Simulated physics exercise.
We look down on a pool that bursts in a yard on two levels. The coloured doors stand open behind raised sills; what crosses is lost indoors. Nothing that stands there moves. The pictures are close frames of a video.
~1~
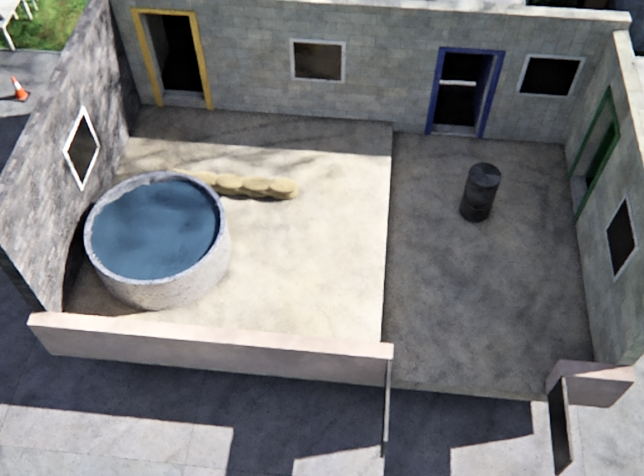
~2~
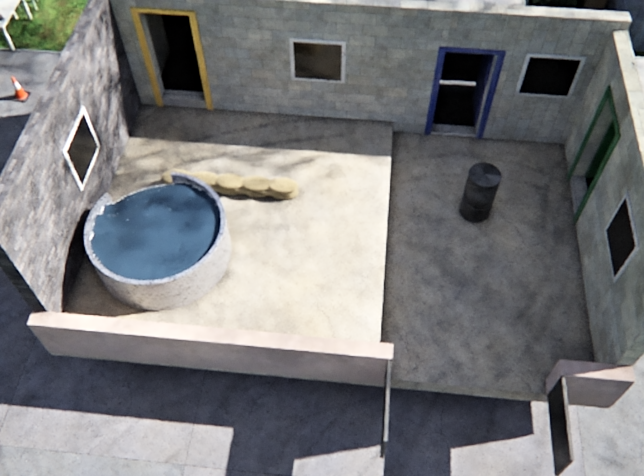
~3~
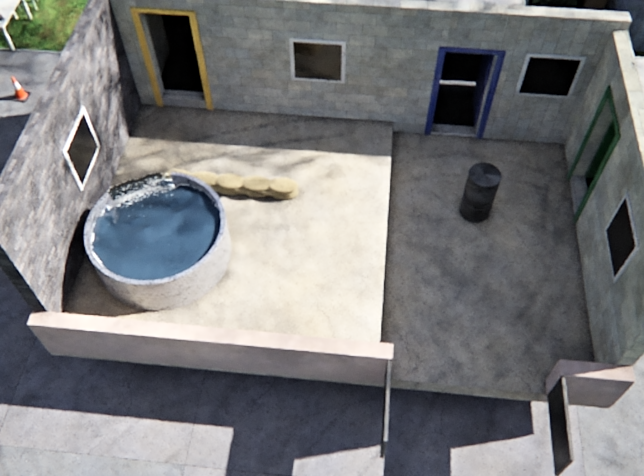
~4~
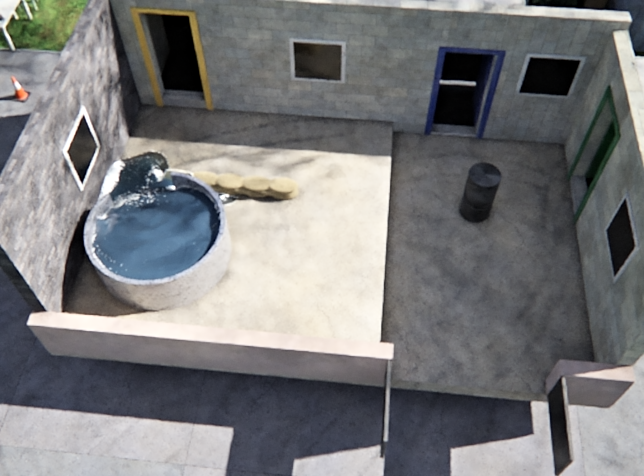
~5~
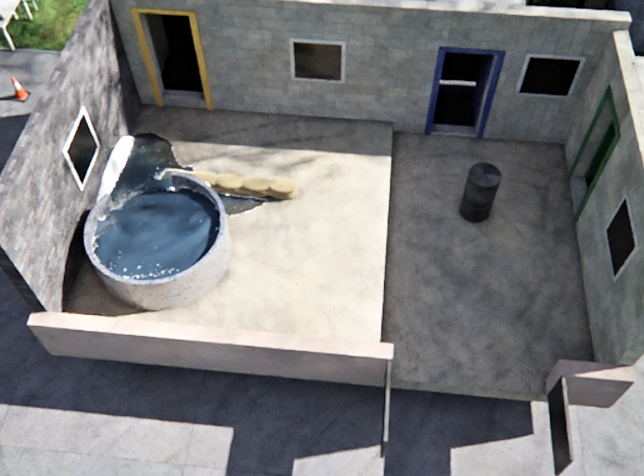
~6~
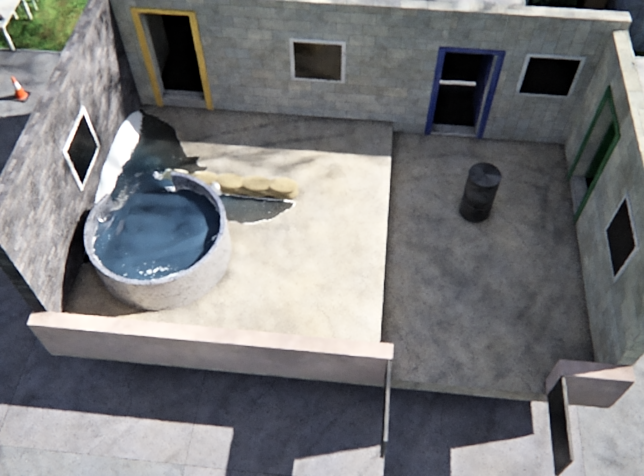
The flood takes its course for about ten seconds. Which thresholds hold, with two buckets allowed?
The green door holds within the limit; the yellow door floods; the blue door holds within the limit.
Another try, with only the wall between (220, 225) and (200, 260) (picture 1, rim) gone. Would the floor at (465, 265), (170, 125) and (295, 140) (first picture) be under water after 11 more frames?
In turn: Wet, not flooded, dry.
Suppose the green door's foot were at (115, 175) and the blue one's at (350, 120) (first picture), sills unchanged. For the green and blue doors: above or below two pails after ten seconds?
In short: Green floods, blue stays under.
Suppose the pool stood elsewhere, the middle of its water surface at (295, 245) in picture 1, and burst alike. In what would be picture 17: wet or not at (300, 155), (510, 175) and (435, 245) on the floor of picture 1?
In that order: Under water, free of water, dry.
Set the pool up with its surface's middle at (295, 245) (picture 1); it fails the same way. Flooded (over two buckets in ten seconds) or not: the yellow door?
Then: Yellow door takes less.
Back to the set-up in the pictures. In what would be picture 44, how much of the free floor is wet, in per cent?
About 90 per cent.
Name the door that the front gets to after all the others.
Last comes the green-painted one.
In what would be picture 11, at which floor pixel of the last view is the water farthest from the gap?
Roughly at (333, 236).
A moment on, water covers 20 % of the floor; the green door not reached, the yellow door under two buckets in, the blue door not reached.
Next, water covers 25 % of the floor; the green door not reached, the yellow door far over two buckets in, the blue door not reached.
Then, water covers 55 % of the floor; the green door not reached, the yellow door far over two buckets in, the blue door wet at the sill, nothing in.
Later, water covers 90 % of the floor; the green door wet at the sill, nothing in, the yellow door far over two buckets in, the blue door wet at the sill, nothing in.
In the end, water covers 95 % of the floor; the green door wet at the sill, nothing in, the yellow door far over two buckets in, the blue door under two buckets in.
